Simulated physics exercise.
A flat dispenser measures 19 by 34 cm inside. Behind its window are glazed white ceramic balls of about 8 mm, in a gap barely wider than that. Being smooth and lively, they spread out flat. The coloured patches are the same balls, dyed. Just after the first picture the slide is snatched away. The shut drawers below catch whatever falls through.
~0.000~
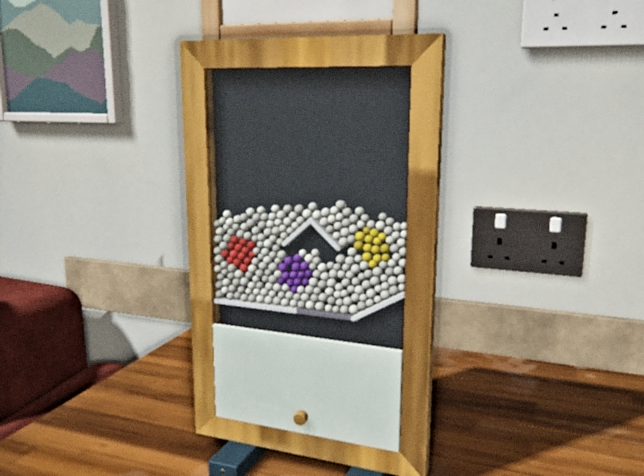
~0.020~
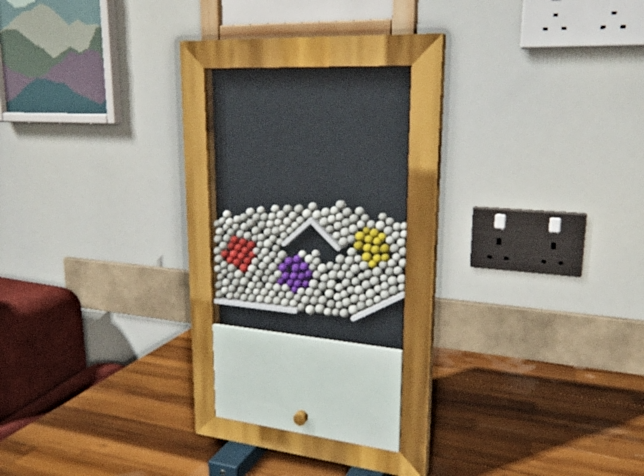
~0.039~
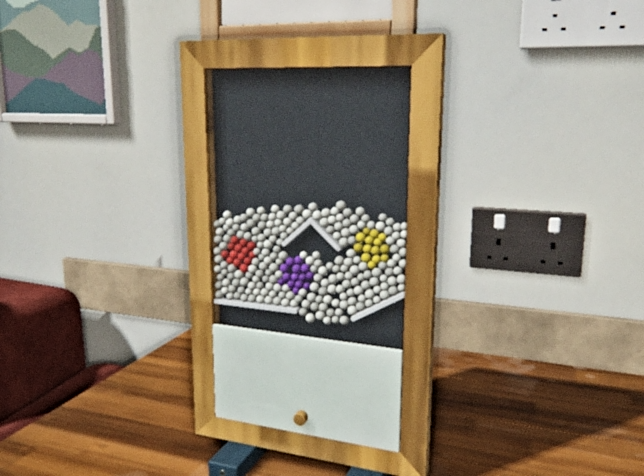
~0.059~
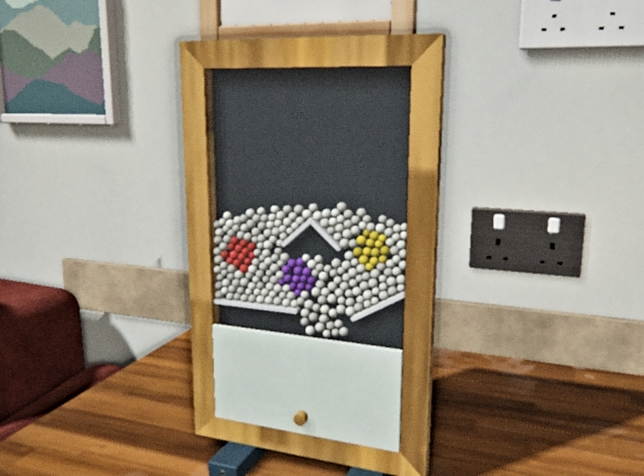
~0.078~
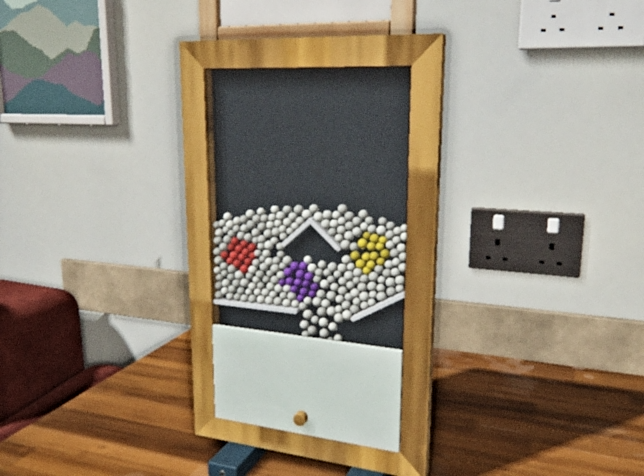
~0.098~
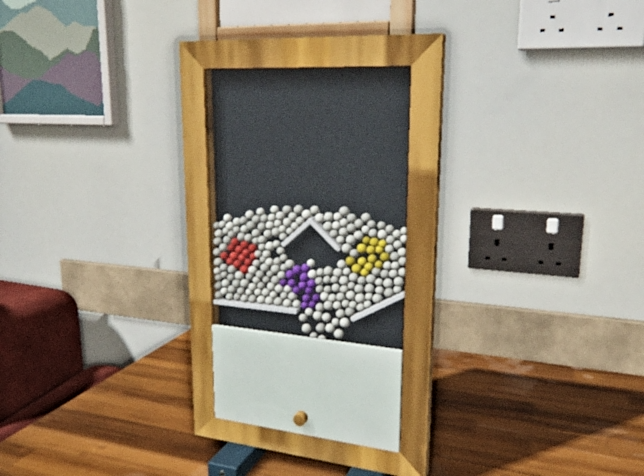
The clip opens on a wood-framed window holding a bed of small white balls with red, purple and yellow patches around an upturned V-shaped bar. A gap appears in the floor beneath them, white balls drop through behind the white panel, and the purple patch sags and stretches towards the opening.
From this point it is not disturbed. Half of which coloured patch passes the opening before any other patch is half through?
That is the purple patch.
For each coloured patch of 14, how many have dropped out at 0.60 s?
Tally by patch: Purple = 14, red = 0, yellow = 14.
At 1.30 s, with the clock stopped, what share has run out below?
Estimate: About 90 per cent.
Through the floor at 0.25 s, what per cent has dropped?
Around 30 percent.
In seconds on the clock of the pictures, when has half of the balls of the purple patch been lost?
0.2 s.
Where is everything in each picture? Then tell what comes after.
The first picture shows about 250 balls; load centre (298, 258); purple patch (295, 274); red patch (240, 253); yellow patch (373, 246); slide (294, 310) to (358, 318).
The second picture shows load centre (298, 259); 0 out.
The third picture shows load centre (299, 260); 6 out.
The fourth picture shows load centre (301, 262); 11 out.
The fifth picture shows load centre (304, 266); 16 out.
The sixth picture shows load centre (306, 268); 23 out; purple patch (302, 287); red patch (240, 255); yellow patch (370, 256); wall ends (354, 318) to (410, 292), (285, 243) to (339, 248).
After 0.25 s, 30 % are out; out of 14, purple 10, red 0, yellow 0.
After 0.60 s, 70 % are out; out of 14, purple 14, red 1, yellow 14.
After 1.30 s, 90 % are out; out of 14, purple 14, red 10, yellow 14.
All still by 2.4 s, 90 % are out; out of 14, purple 14, red 11, yellow 14; half out at purple 0.21 s, red 1.04 s, yellow 0.33 s.
